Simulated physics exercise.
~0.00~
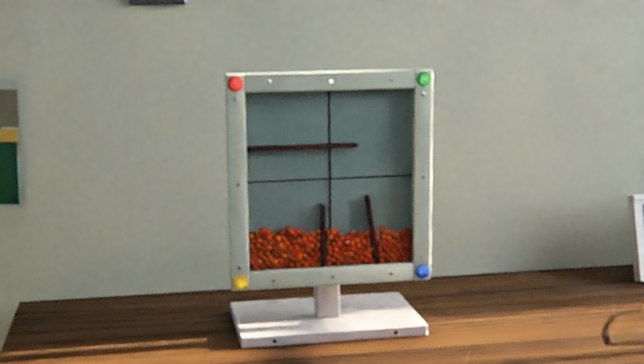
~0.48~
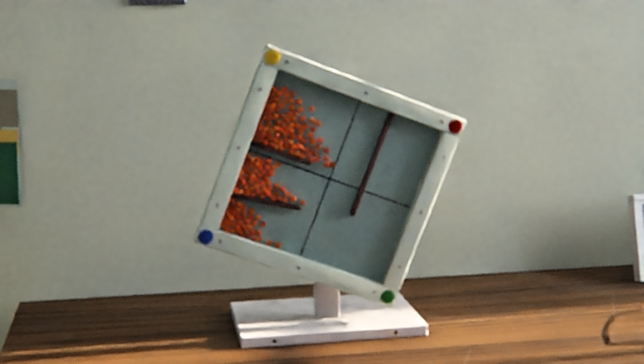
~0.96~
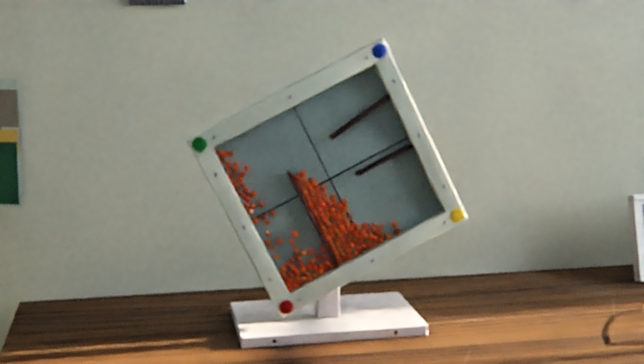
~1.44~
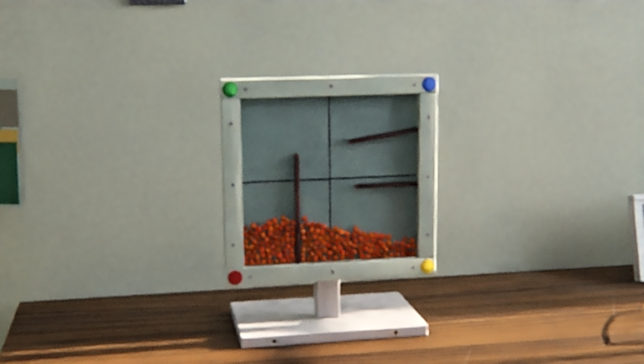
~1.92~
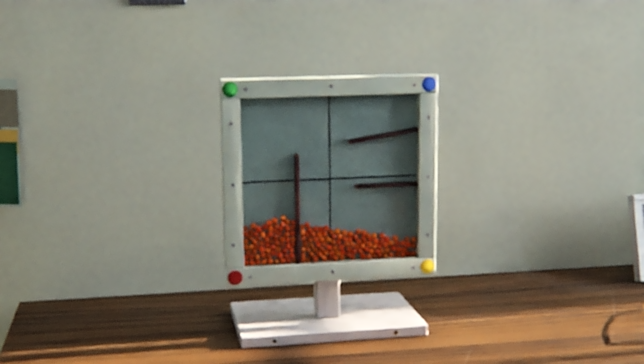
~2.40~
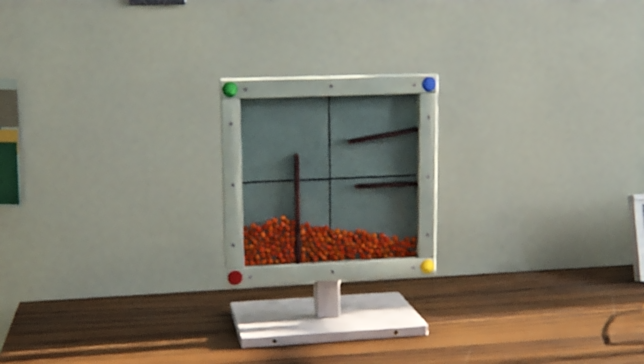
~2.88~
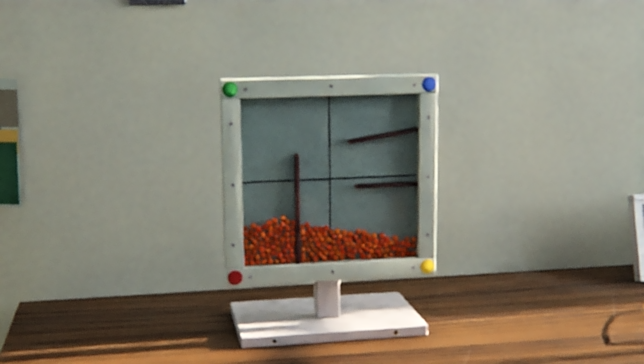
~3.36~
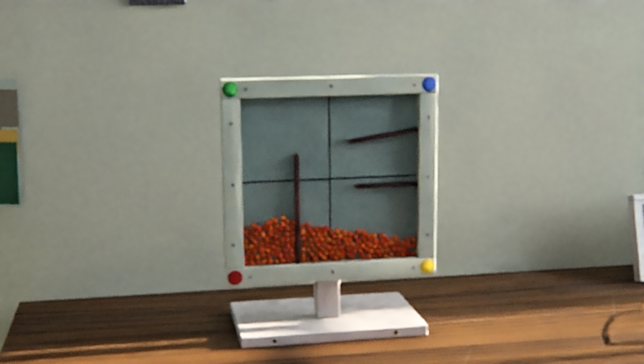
A clear square case turns three quarters clockwise, spilling orange beads that settle along its bottom.
